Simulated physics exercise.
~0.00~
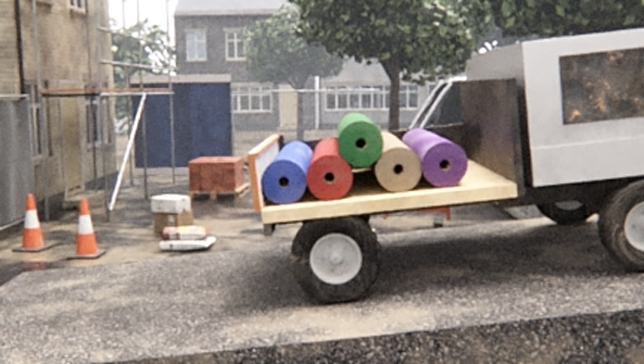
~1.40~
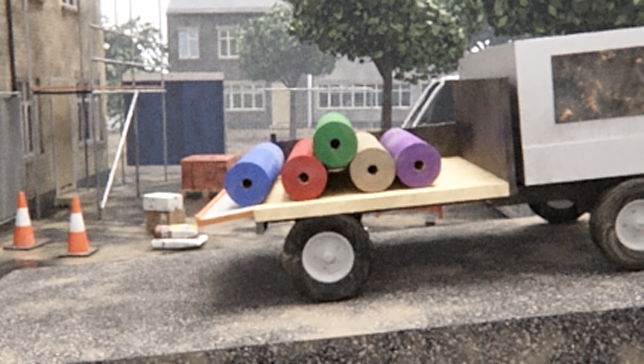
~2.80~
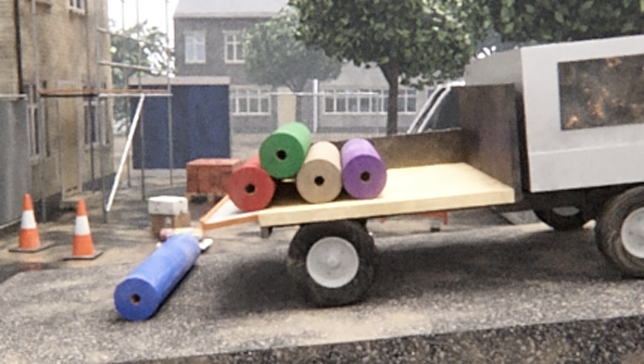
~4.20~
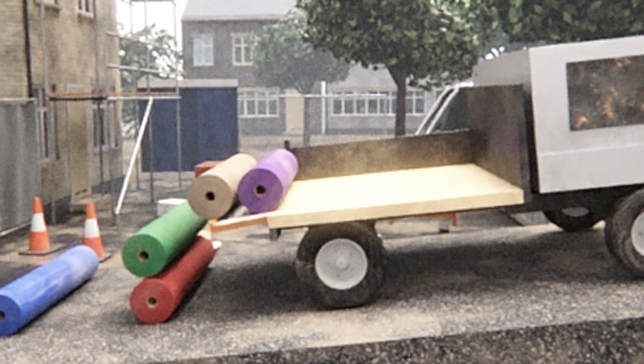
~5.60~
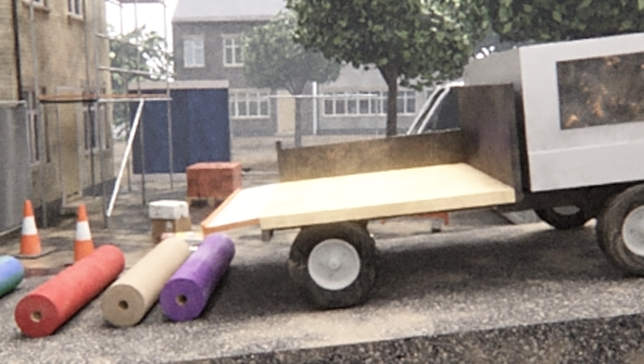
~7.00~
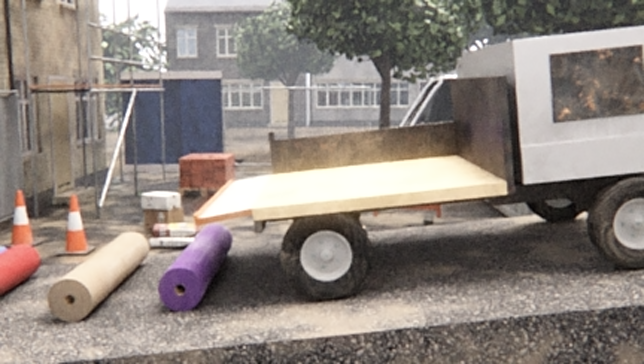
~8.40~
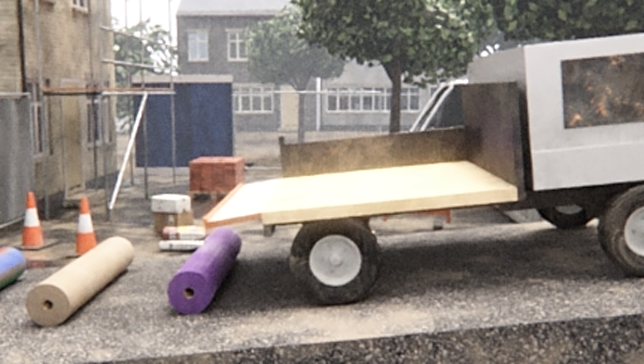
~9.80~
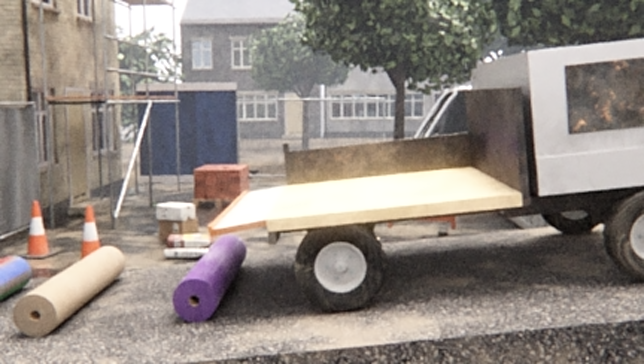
Five coloured rolls rolling left off a parked pick-up's bed as its tailgate drops, blue first, all ending on the ground.
